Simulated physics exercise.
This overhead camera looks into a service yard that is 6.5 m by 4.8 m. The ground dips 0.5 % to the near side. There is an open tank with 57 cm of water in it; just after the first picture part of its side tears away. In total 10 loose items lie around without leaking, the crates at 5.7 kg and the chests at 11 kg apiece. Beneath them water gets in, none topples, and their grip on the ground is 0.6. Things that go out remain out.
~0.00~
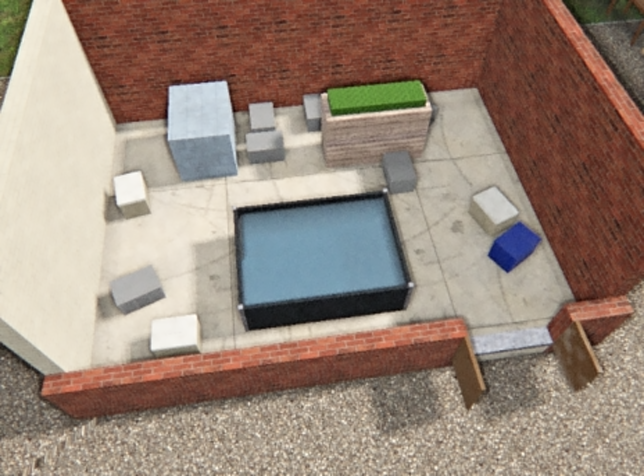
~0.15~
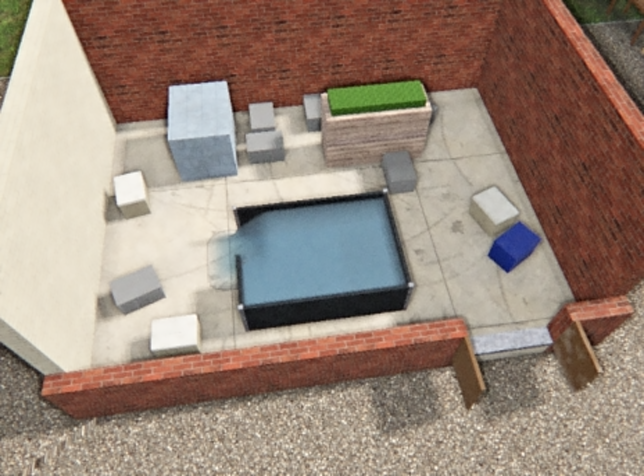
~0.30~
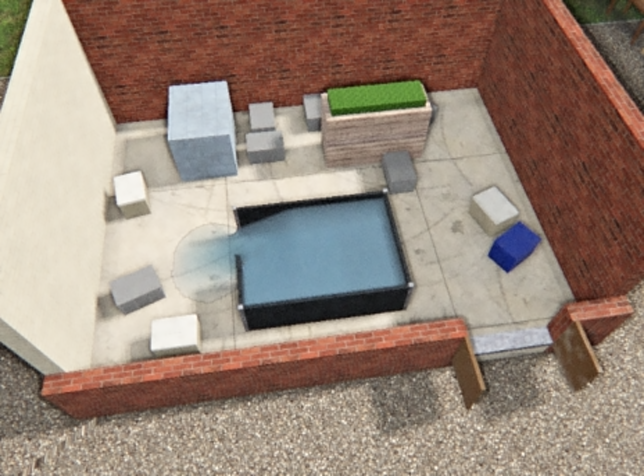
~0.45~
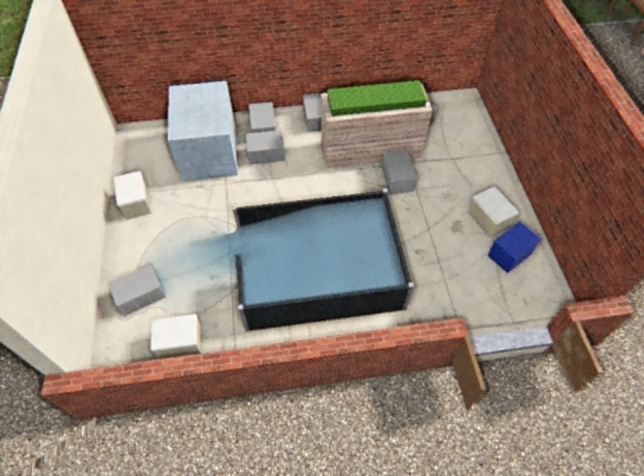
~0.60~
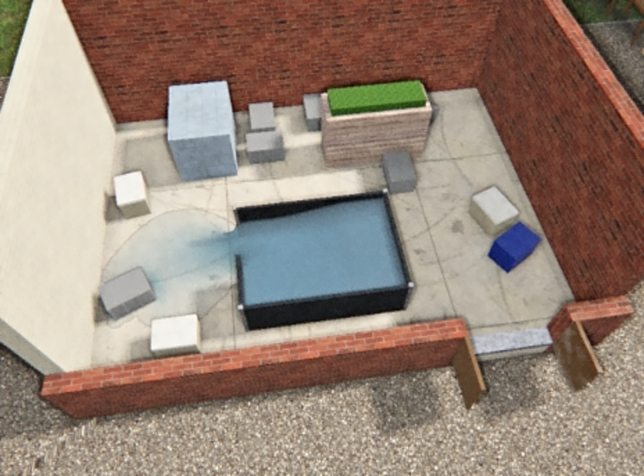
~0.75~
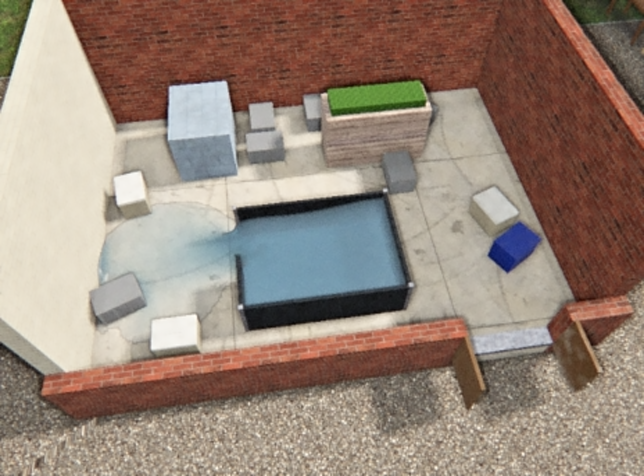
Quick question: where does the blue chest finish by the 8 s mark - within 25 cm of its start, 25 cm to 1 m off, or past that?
Within 25 cm.
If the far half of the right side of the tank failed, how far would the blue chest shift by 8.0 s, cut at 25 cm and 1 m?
After that, the blue chest is washed away.
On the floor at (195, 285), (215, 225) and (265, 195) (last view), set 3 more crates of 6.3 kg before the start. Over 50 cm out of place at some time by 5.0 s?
Result, in listed order: Exceeded / exceeded / not exceeded.
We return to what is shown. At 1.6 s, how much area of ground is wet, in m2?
Close to 9.5 m2, I'd say.
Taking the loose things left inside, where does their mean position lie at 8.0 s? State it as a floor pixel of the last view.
Close to (350, 189).
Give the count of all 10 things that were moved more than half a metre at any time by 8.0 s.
By my tally, 6.
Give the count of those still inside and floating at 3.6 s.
At that time, 2.
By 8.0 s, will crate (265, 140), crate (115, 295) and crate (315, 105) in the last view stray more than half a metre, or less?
The first never reached the threshold, the second topped the threshold, and the third topped the threshold.
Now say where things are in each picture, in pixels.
The first picture shows the blue chest at (518, 240) rests on the ground; 3.2 m2 under water; 0 of 10 have shifted.
The second picture shows the blue chest at (518, 240) rests on the ground; water covers 3.6 m2; 0 of 10 have shifted.
The third picture shows the blue chest at (518, 240) rests on the ground; 4.2 m2 under water; 0 of 10 have shifted.
The fourth picture shows the blue chest at (518, 240), on the bottom; 4.9 m2 under water; 0 of 10 have shifted.
The fifth picture shows the blue chest at (518, 240), on the bottom; 5.7 m2 under water; 1 of 10 have shifted.
The sixth picture shows the blue chest at (518, 240), on the bottom; water covers 6.5 m2; 1 of 10 have shifted.
After 1.6 s the blue chest is near (518, 240), 0.0 m from its start, aground; 0 of 10 are out; 1 afloat.
After 3.6 s the blue chest is near (518, 240), 0.0 m from its start, aground; 0 of 10 are out; 2 afloat.
After 5.6 s the blue chest is near (518, 240), 0.0 m from its start, aground; 0 of 10 are out; 5 afloat.
After 8.0 s the blue chest is near (518, 240), 0.0 m from its start, aground; 0 of 10 are out; 7 afloat.
